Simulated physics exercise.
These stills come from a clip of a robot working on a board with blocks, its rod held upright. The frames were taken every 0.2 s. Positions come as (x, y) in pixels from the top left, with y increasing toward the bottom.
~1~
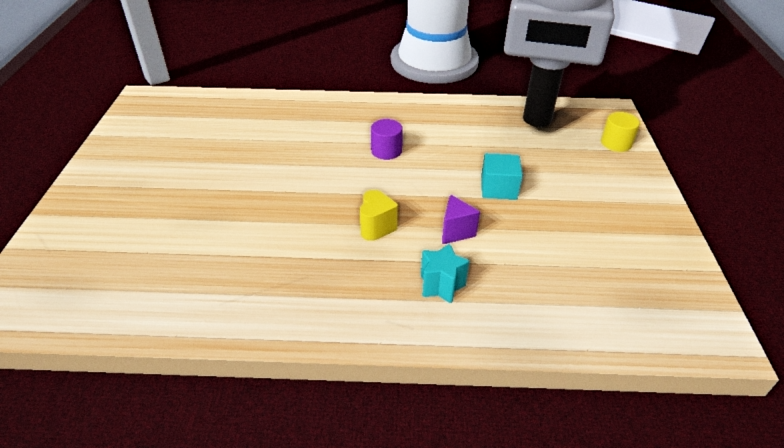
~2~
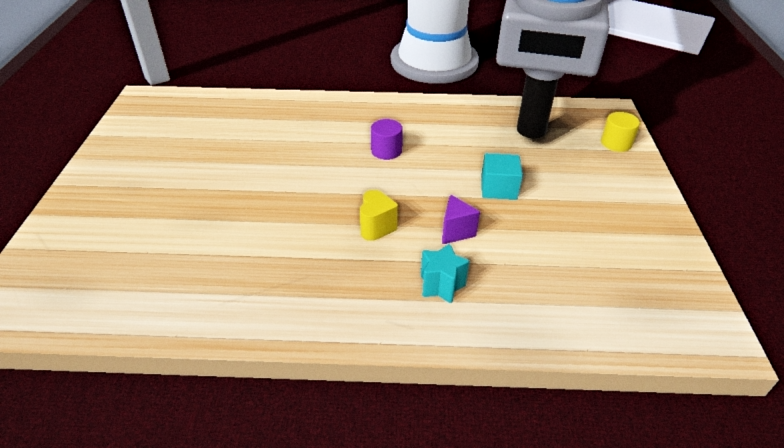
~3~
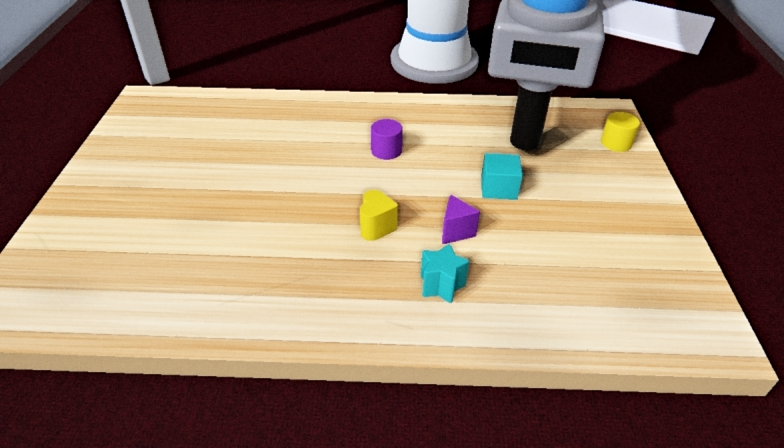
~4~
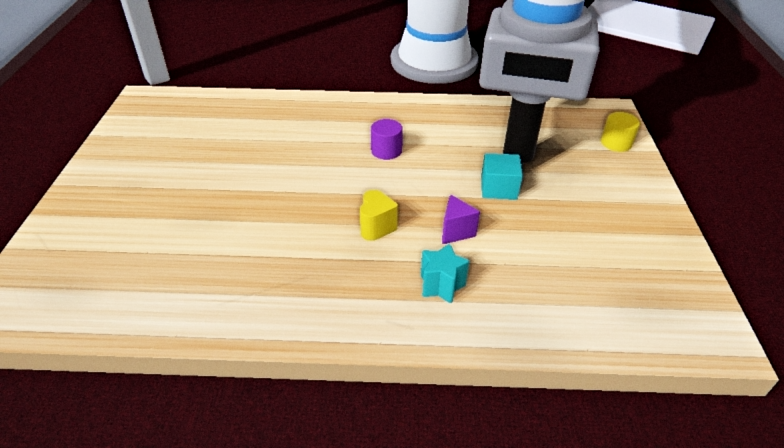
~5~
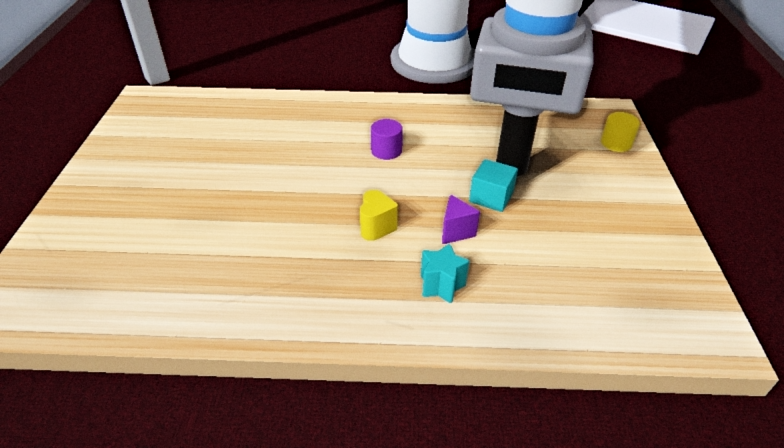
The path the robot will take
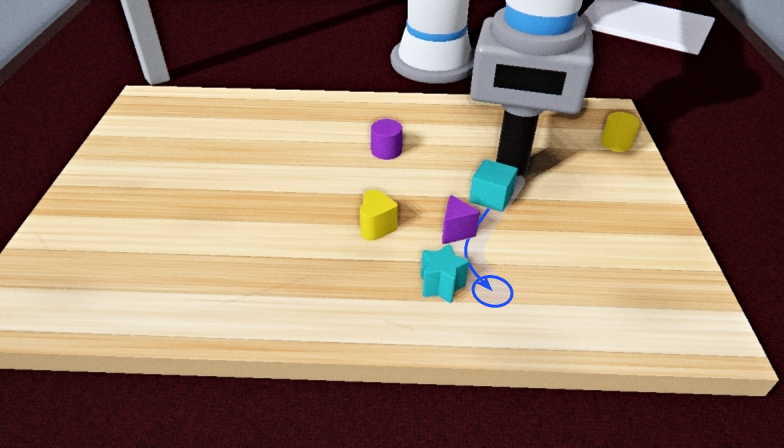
A robot arm's black rod moves down and slightly left across a wooden board, approaching the turquoise cube while the surrounding purple, yellow and turquoise blocks stay still. It then meets the cube and nudges it a short way down and left, turning it slightly, toward the purple triangle.
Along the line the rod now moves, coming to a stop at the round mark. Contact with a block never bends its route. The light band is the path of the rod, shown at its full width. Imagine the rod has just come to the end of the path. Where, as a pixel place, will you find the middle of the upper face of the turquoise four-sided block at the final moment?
At (430, 231).
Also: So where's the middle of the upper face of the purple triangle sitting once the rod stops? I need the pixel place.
Close to (398, 240).
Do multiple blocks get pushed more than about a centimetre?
My answer is yes.
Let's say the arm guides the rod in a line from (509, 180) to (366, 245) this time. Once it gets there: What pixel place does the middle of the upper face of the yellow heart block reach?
The middle of its upper face should be somewhere near (339, 207).
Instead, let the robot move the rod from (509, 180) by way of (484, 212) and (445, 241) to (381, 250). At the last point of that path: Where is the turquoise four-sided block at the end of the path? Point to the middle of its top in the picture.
Final place: (358, 250).
Path on the board, from (509, 180) by way of (487, 211) and (466, 247) to (493, 291).
What follows on the original path. One third of the way, rod (489, 198); purple triangle (444, 217); turquoise four-sided block (463, 200), turned 30° clockwise.
Two thirds of the way, rod (468, 235); purple triangle (400, 239), turned 40° clockwise; turquoise four-sided block (432, 230), turned 55° clockwise.
At the end, rod (495, 278); turquoise star block in place; purple triangle (398, 240), turned 40° clockwise; turquoise four-sided block (430, 231), turned 55° clockwise.
